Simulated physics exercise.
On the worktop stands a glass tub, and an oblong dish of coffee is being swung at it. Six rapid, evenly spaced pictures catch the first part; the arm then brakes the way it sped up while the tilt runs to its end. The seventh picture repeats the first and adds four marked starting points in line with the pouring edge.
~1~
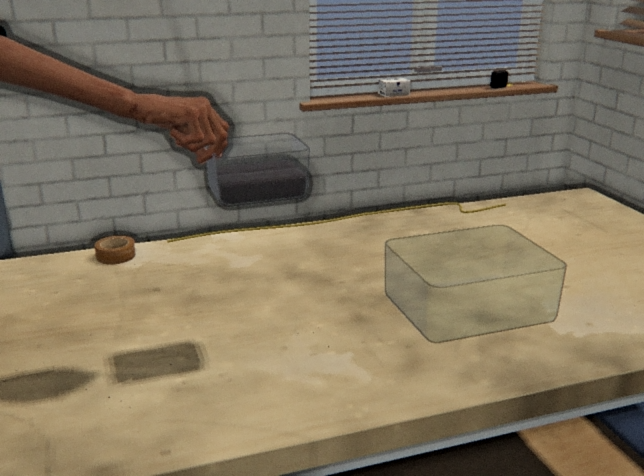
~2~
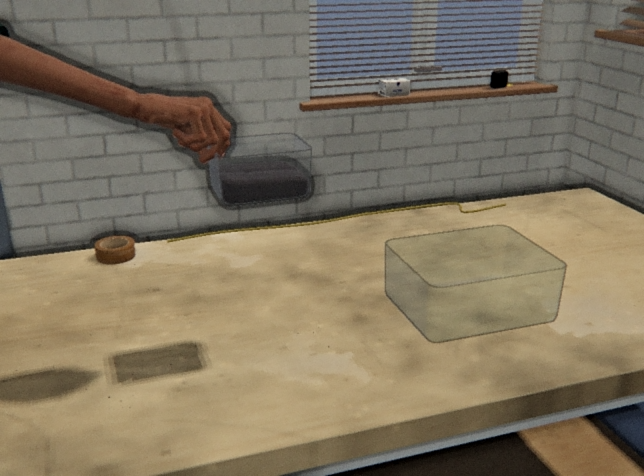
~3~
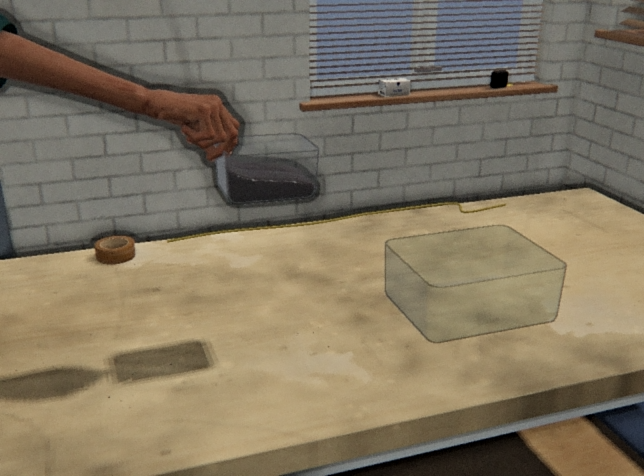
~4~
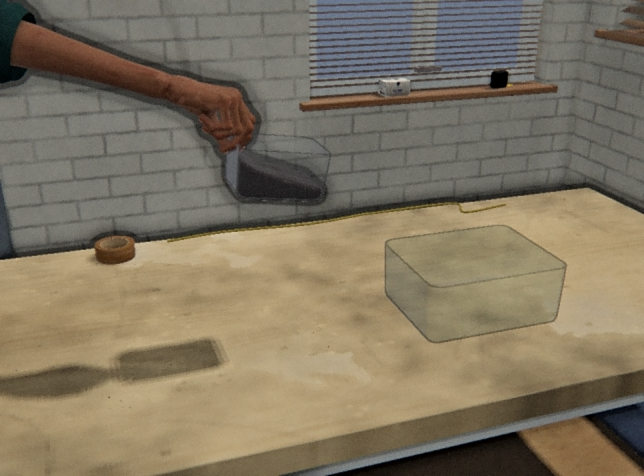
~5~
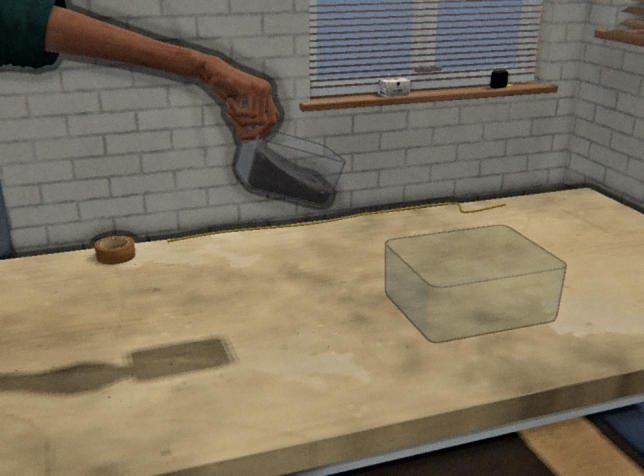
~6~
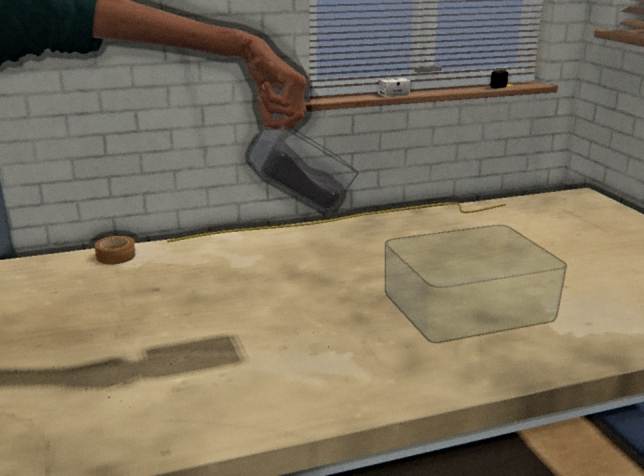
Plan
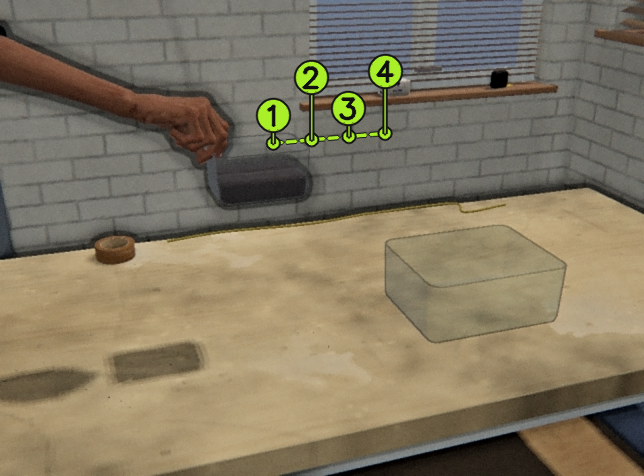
A hand holds a clear dish of dark liquid, moves it right and tilts it.
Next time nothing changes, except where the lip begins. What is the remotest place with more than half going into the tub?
Place 1 just does it.
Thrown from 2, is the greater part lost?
No.
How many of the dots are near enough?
All of the four.
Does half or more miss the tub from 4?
No, not at all.
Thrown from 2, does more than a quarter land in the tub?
Yes, clearly.
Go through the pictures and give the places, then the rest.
Upright, lip at (300, 140); tub from (425, 342) to (555, 318); nothing has left yet, in the first picture.
Upright, lip at (302, 140); nothing has left yet, in the second picture.
Upright, lip at (309, 141); nothing has left yet, in the third picture.
Tipped about 9°, lip at (321, 145); nothing has left yet, in the fourth picture.
Tipped about 20°, lip at (336, 153); nothing has left yet, in the fifth picture.
Tipped about 34°, lip at (349, 164); nothing has left yet, in the sixth picture.
In lime, 1 at (273, 143); 2 at (311, 139); 3 at (348, 136); 4 at (385, 133).
For place 1, about 65 % lands in the tub, 26 % falls short and 9 % goes beside or beyond.
For place 2, about 70 % lands in the tub, 17 % falls short and 13 % goes beside or beyond.
For place 3, about 92 % lands in the tub, 6 % falls short.
For place 4, about 77 % lands in the tub, 2 % falls short and 21 % goes beside or beyond.
